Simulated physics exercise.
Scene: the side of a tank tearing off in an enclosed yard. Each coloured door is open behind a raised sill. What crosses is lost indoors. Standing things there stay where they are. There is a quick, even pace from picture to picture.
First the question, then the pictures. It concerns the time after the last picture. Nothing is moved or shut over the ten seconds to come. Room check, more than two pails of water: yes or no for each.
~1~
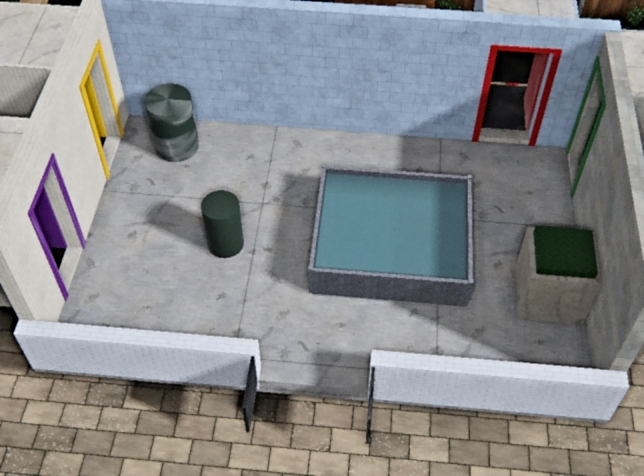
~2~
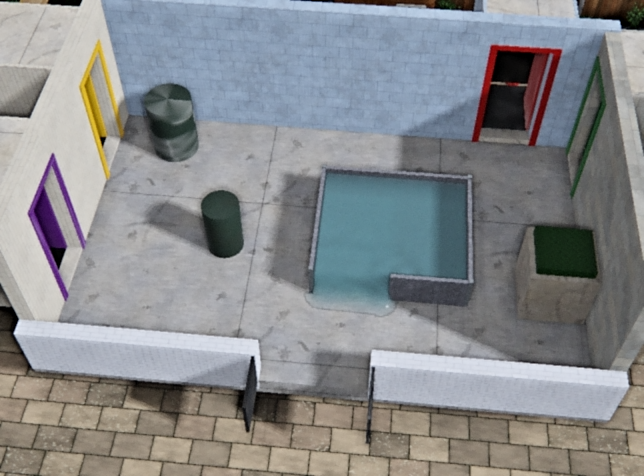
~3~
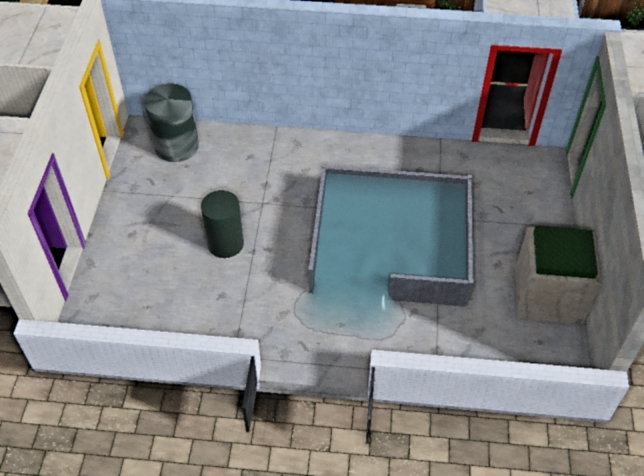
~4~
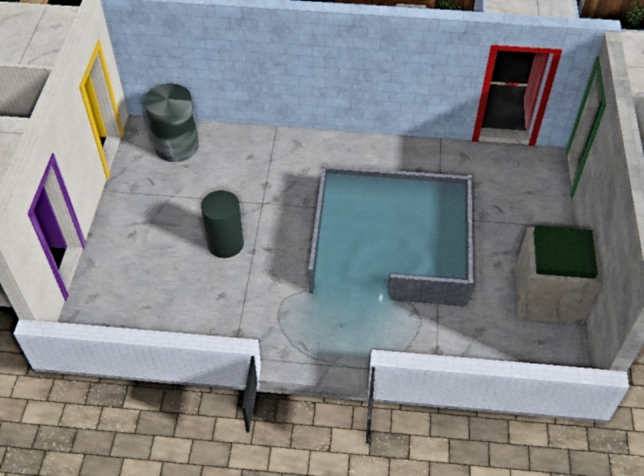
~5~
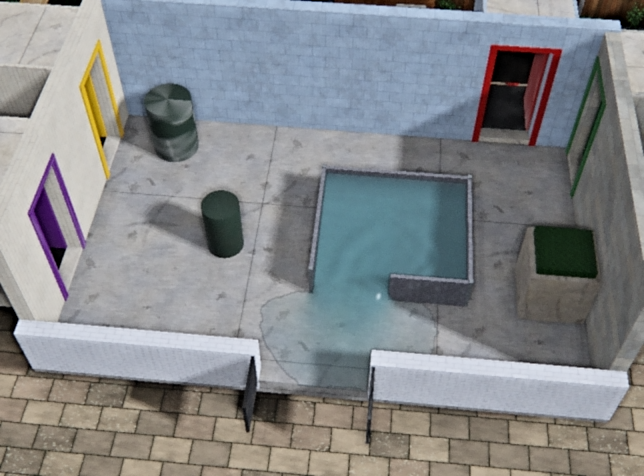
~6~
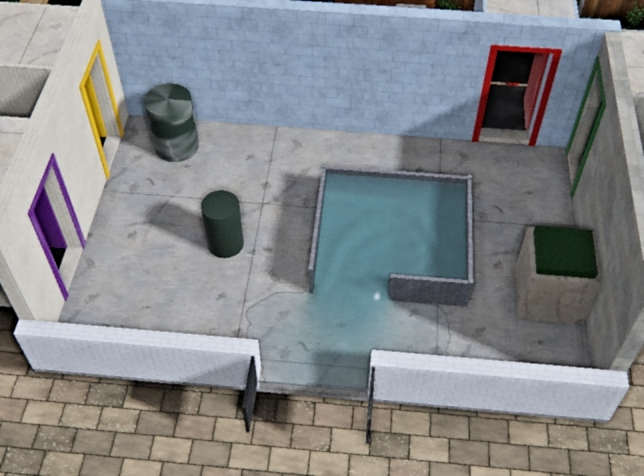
Red door, no; green door, no; yellow door, no; purple door, no.
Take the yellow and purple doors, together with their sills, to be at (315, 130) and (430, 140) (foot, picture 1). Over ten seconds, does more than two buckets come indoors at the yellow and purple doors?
Door by door: Yellow is spared, purple is spared.
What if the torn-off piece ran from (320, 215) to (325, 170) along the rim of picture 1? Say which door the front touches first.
The one in yellow.
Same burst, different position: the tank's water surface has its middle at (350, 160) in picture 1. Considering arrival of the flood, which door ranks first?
Observation: The purple one.
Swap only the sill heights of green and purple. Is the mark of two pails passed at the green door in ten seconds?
Note: Green door remains short of it.
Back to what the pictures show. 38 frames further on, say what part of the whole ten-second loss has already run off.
Around 80 percent.
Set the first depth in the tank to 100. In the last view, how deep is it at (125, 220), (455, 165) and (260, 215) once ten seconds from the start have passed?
Estimated readings in sequence: 2, 0, 2 percent.
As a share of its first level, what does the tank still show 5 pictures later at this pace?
I'd say around 74 per cent.
A moment on, water covers 15 % of the floor; the red door not reached, the green door not reached, the yellow door not reached, the purple door not reached.
Next, water covers 25 % of the floor; the red door not reached, the green door not reached, the yellow door not reached, the purple door not reached.
Then, water covers 30 % of the floor; the red door not reached, the green door not reached, the yellow door not reached, the purple door wet at the sill, nothing in.
Later, water covers 45 % of the floor; the red door not reached, the green door not reached, the yellow door wet at the sill, nothing in, the purple door under two buckets in.
In the end, water covers 65 % of the floor; the red door wet at the sill, nothing in, the green door wet at the sill, nothing in, the yellow door wet at the sill, nothing in, the purple door under two buckets in.
